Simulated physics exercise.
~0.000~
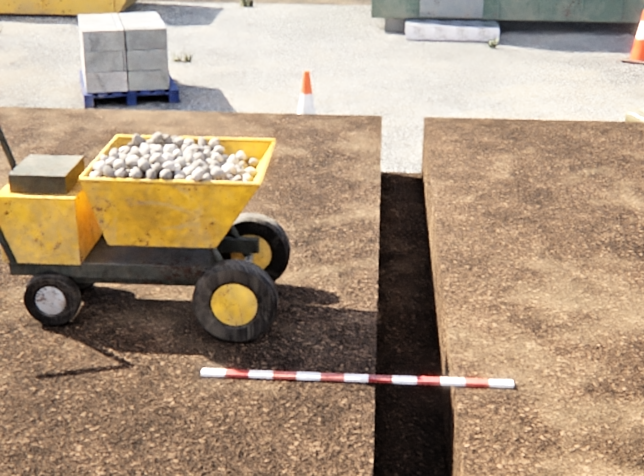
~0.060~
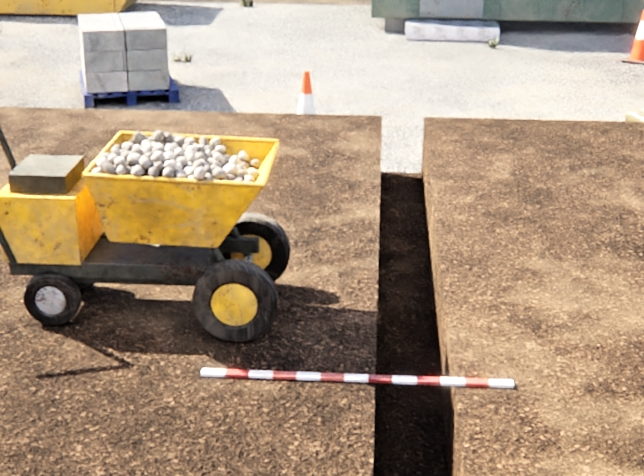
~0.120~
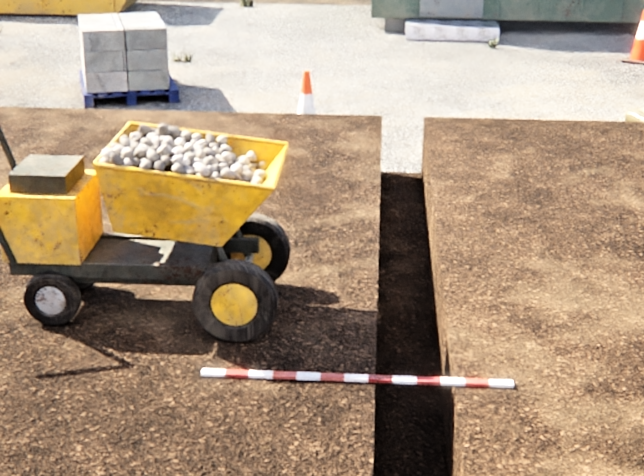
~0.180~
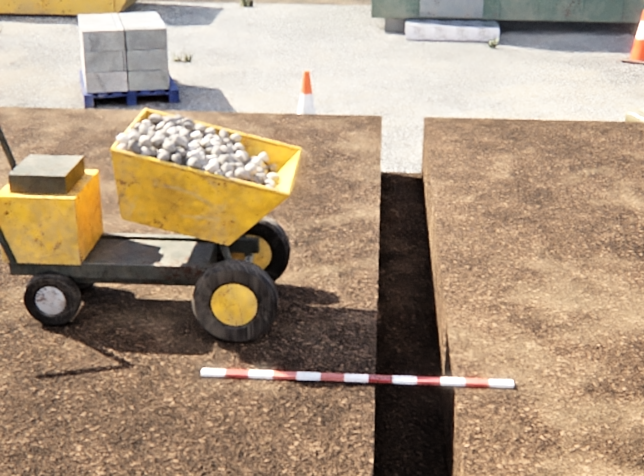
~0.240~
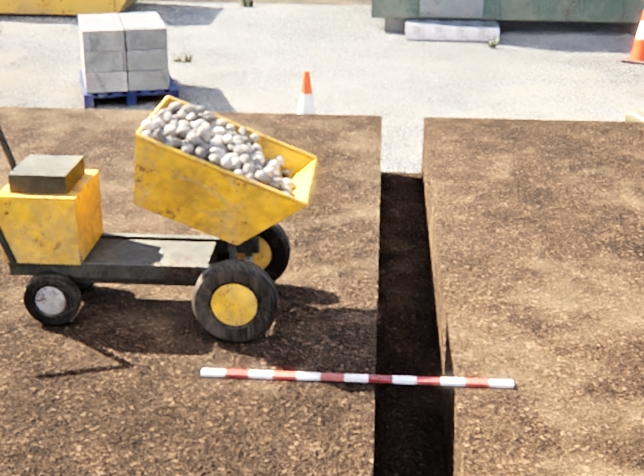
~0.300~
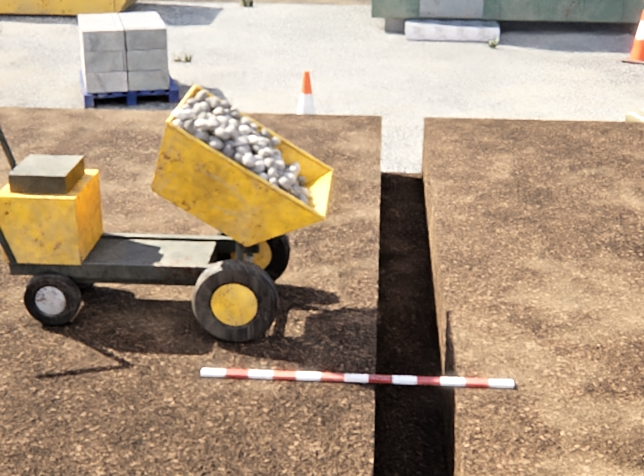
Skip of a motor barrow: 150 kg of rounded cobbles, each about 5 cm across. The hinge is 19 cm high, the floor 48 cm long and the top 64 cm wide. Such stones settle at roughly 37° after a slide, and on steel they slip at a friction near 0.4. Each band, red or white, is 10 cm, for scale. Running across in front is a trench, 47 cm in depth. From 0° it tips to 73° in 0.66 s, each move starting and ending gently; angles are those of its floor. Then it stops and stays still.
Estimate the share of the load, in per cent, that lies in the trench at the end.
I would say 75 per cent of the load lies in the trench at the end.
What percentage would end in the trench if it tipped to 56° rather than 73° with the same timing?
Some 40 in a hundred, I'd say.
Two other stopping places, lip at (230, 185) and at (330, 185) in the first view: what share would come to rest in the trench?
Close to 85 percent in the first case, 25 percent in the second.
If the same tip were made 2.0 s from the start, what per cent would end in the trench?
That would give about 100 percent.
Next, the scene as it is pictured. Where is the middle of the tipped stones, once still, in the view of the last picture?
At about pixel (421, 383) in the last view.
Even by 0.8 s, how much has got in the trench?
By then, around 40 percent.
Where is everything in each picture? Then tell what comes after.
In the first picture, the skip is at 0°, its lip at (259, 185); the top of the load is at (158, 145).
In the second picture, the skip is at 2°, its lip at (263, 185); the top of the load is at (158, 142); the stones move at 0.4 m/s on average.
In the third picture, the skip is at 6°, its lip at (274, 189); the top of the load is at (157, 136); the stones move at 0.9 m/s on average.
In the fourth picture, lip at (289, 195), floor tilted 13°, highest stones at (162, 125); the stones move at 1.3 m/s on average.
In the fifth picture, lip at (307, 205), floor tilted 22°, highest stones at (176, 115); the stones move at 1.5 m/s on average.
In the sixth picture, the skip is at 32°, its lip at (324, 218); the top of the load is at (202, 106); the stones move at 1.6 m/s on average.
After 0.5 s the floor is at 62°; 100 % in the skip; the foremost stones are at (358, 237).
After 0.8 s the floor is at 73°; 55 % in the skip, 1 % short of the trench, 40 % in the trench, 4 % past the trench; the foremost stones are at (463, 308).
After 1.1 s the floor is at 73°; 17 % in the skip, 58 % in the trench, 25 % past the trench; the foremost stones are at (644, 323).
After 3.1 s the floor is at 73°; 0 % in the skip, 75 % in the trench, 25 % past the trench; the foremost stones are past the picture's edge.
